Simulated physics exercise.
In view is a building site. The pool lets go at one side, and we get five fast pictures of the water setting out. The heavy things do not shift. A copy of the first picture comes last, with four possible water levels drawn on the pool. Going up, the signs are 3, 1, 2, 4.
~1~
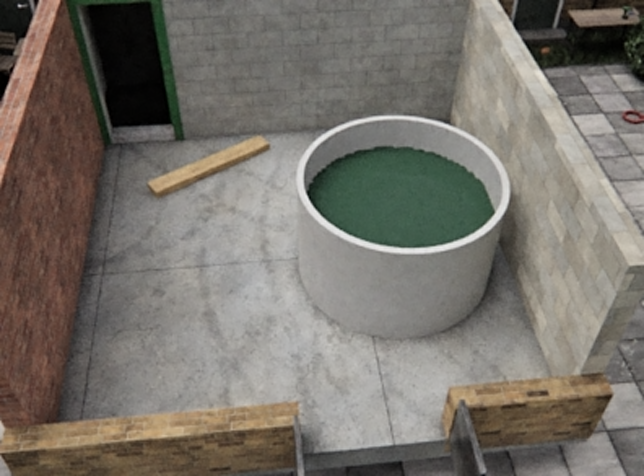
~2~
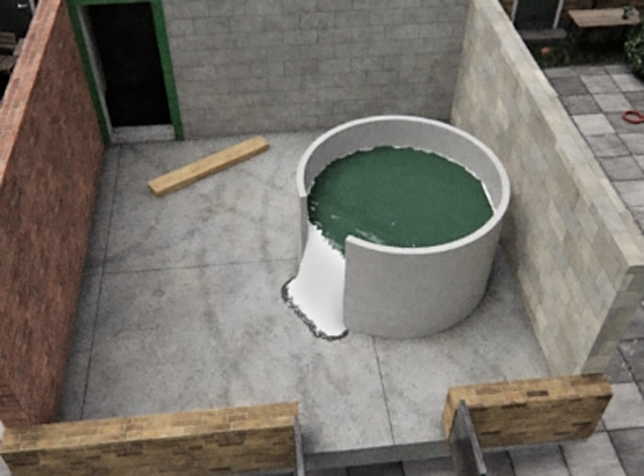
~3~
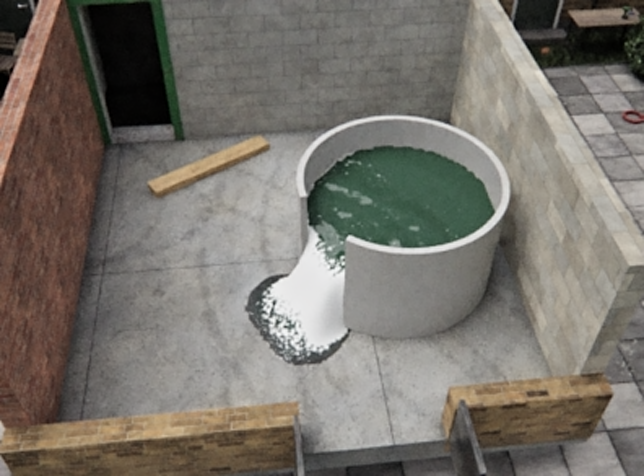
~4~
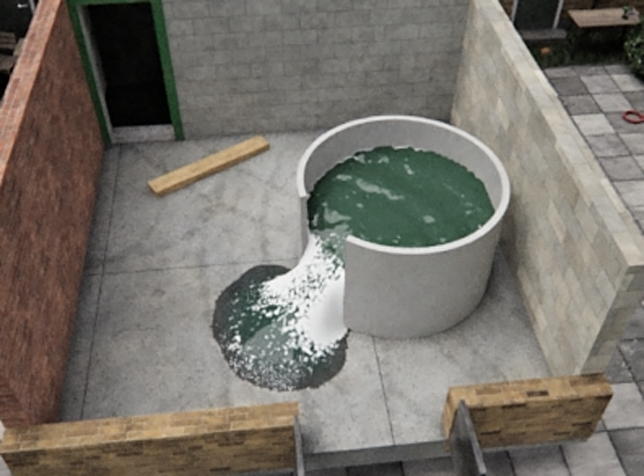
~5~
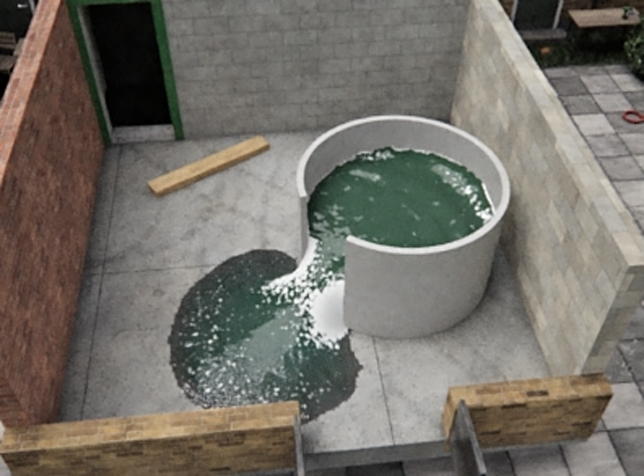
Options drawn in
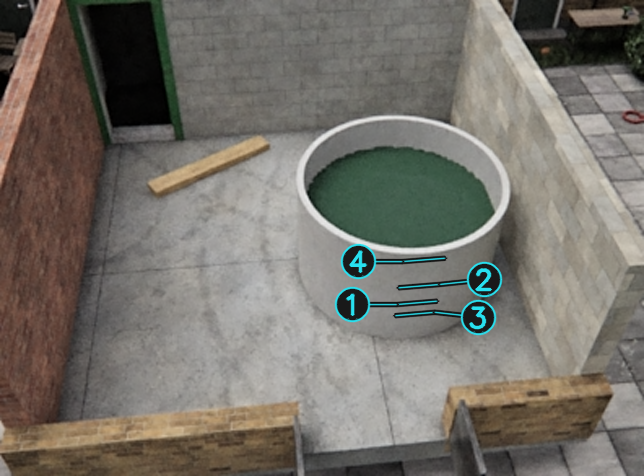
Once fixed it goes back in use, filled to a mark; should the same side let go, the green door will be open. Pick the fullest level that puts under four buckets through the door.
That is line 3.
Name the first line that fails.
Line 1.
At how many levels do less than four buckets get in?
One of them.
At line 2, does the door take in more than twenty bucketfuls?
Yes, clearly.
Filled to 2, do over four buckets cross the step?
Yes, that goes wrong.
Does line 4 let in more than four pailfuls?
Yes, that goes wrong.
On the marked copy, 1 at (416, 302); 2 at (419, 286); 3 at (415, 313); 4 at (423, 259); from the bottom up 3, 1, 2, 4.
For line 1, about 9 bucketfuls get in.
For line 2, dozens of bucketfuls pour in.
For line 3, a splash gets over, under a bucket.
For line 4, dozens of bucketfuls pour in.
